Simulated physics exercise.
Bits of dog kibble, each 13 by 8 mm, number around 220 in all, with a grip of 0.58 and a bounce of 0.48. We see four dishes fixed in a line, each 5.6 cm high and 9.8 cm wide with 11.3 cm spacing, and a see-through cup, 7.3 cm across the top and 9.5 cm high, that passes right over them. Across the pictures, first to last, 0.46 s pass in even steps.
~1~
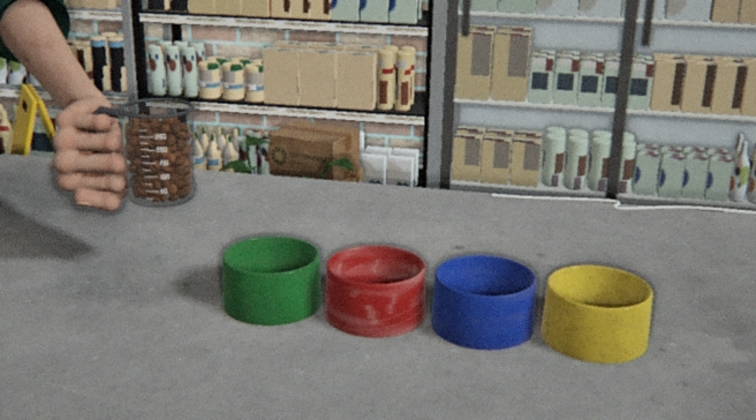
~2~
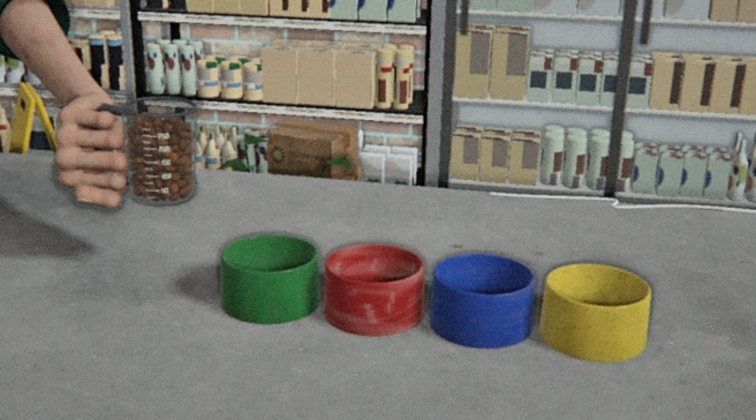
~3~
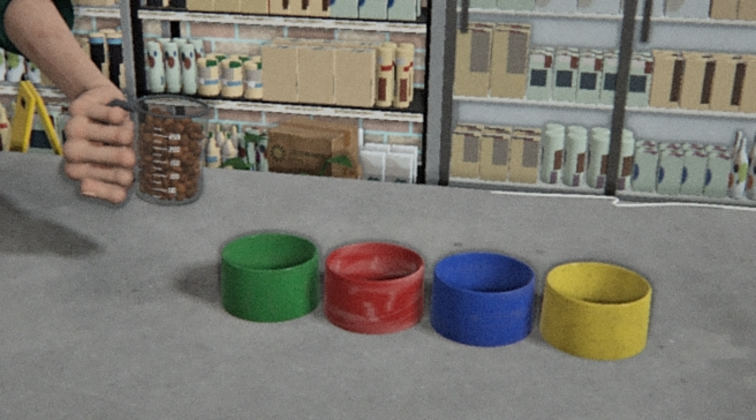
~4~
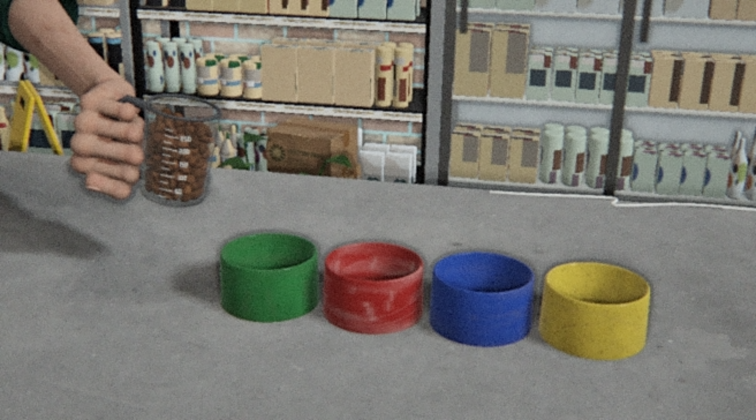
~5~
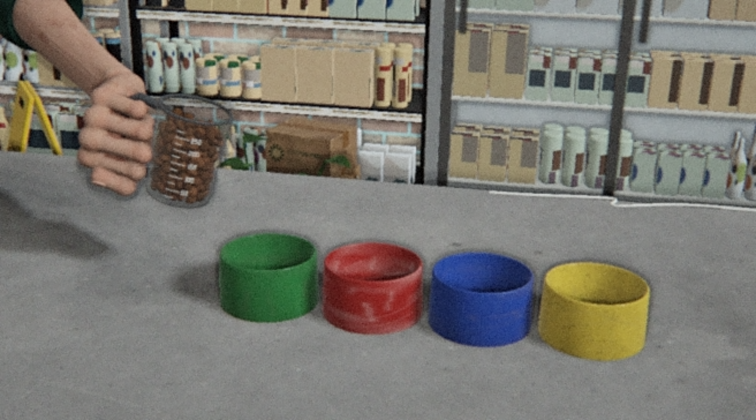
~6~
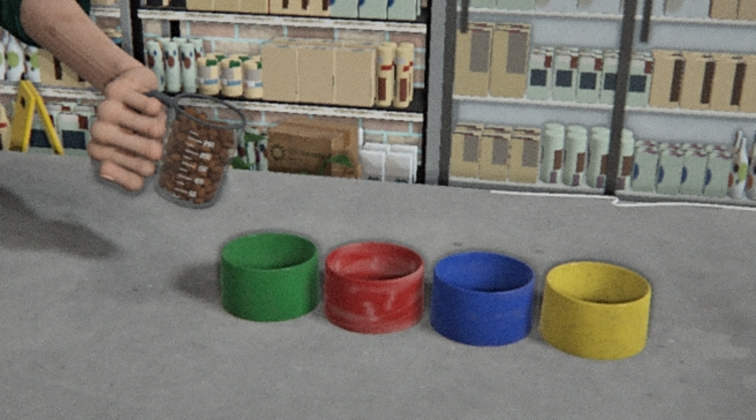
A hand moves a clear cup of brown pieces slightly right, tilting it near four colored dishes.
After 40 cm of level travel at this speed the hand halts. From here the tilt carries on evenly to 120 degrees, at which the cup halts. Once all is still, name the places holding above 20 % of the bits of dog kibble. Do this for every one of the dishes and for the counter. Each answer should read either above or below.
Red - below, blue - above, green - below, yellow - below, counter - below.
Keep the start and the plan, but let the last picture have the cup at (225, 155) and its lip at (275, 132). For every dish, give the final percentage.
Per cent kept: Red 0; blue 20; green 0; yellow 70.
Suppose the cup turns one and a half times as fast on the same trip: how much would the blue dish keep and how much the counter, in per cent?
In that case the blue dish gets 10 while the counter gets 10.
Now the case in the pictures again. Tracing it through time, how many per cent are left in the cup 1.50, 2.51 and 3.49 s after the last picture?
In turn: 95 %, 0 %, 0 %.
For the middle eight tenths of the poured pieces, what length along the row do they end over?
Close to 8 centimetres along the dishes.
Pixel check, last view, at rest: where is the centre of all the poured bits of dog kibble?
Around (486, 305).
Then, 1.50 s after the last picture, tilt 94 degrees; cup holds 95 %, red 5 %.
Then, 2.51 s after the last picture, tilt 120 degrees; cup holds 0 %, red 5 %, blue 85 %.
Then, 3.49 s after the last picture, tilt 120 degrees; cup holds 0 %, red 5 %, blue 85 %.
In the end, red 5 %, blue 85 %, green 0 %, yellow 0 %, counter 10 %.
